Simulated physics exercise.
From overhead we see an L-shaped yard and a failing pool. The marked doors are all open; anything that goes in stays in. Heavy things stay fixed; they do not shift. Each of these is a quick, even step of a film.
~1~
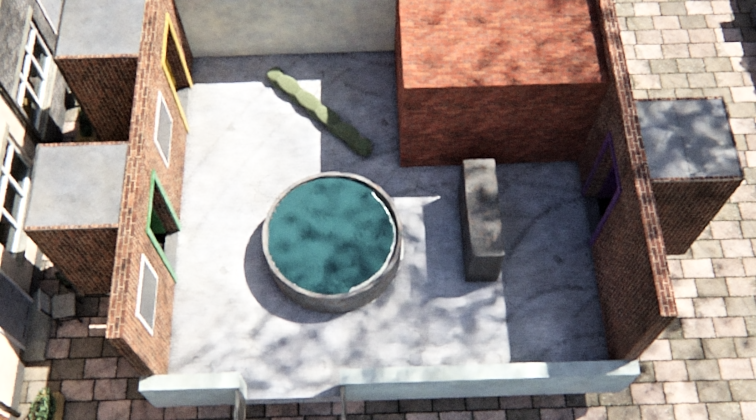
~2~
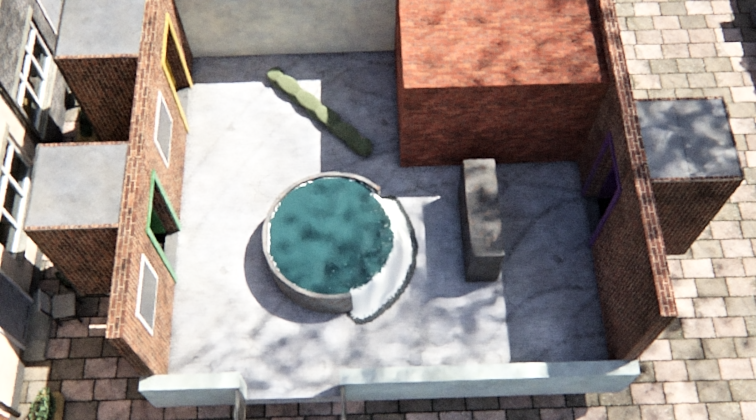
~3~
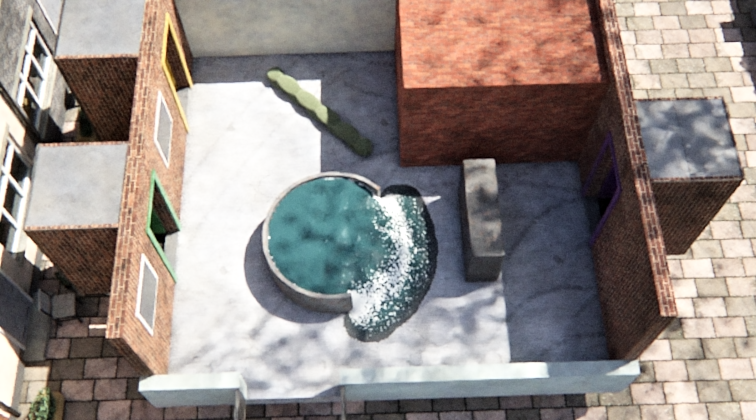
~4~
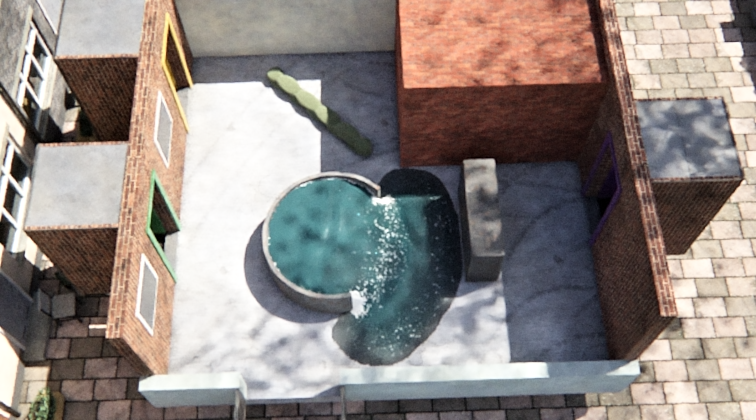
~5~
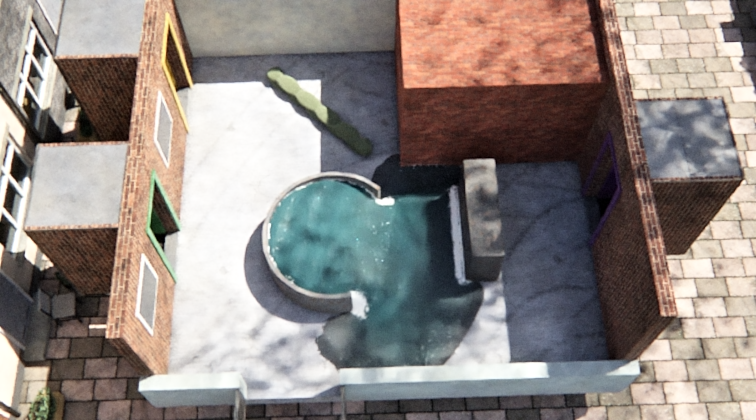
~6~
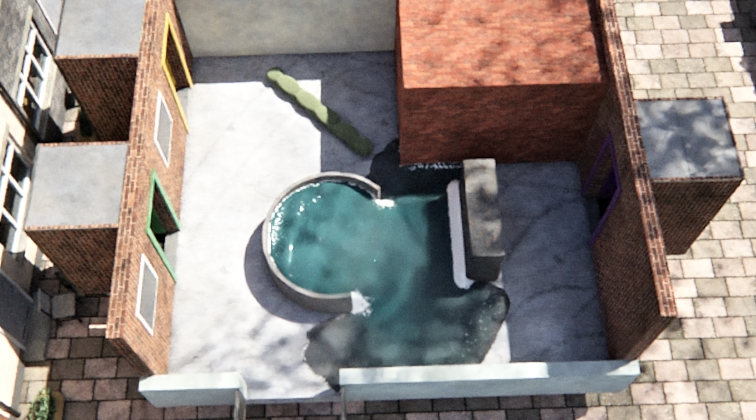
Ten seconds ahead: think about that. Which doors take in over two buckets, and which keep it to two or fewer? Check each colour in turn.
The green door will let through over two buckets. The yellow door will let through no more than two buckets. The purple door will let through over two buckets.
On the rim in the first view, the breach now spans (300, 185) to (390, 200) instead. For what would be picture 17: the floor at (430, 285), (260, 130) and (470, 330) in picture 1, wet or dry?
Taking each in turn, they come out kept dry, watered, kept dry.
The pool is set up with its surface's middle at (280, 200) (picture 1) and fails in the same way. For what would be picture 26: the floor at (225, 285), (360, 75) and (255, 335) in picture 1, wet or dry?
Result: Spared; inundated; spared.
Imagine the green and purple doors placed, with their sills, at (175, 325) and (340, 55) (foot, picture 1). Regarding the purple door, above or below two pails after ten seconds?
The purple door falls short.
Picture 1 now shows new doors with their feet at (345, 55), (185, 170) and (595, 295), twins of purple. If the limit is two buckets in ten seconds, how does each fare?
Door by door, it goes misses the line, misses the line, clears the line.
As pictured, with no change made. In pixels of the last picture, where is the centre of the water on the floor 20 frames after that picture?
At roughly (443, 272).
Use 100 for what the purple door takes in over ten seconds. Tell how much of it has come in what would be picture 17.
Close to 0 percent.
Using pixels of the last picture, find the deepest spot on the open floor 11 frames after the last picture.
Deepest spot: Near (605, 372).
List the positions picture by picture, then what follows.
The first picture shows the round tank at (333, 235) is whole and still.
In the second picture, the front is at a hidden place, out from the gap at (396, 258).
In the third picture, the front is at (362, 336), out from the gap at (396, 259).
In the fourth picture, the front is at (425, 175), out from the gap at (396, 260).
In the fifth picture, water pours out at (396, 260) and has run to a hidden place.
In the sixth picture, the front is at a hidden place, out from the gap at (396, 260).
A moment on, water covers 30 % of the floor; the green door not reached, the yellow door not reached, the purple door not reached.
Next, water covers 40 % of the floor; the green door not reached, the yellow door not reached, the purple door wet at the sill, nothing in.
Then, water covers 55 % of the floor; the green door not reached, the yellow door not reached, the purple door over two buckets in.
Later, water covers 80 % of the floor; the green door wet at the sill, nothing in, the yellow door wet at the sill, nothing in, the purple door far over two buckets in.
In the end, water covers 90 % of the floor; the green door over two buckets in, the yellow door wet at the sill, nothing in, the purple door far over two buckets in.
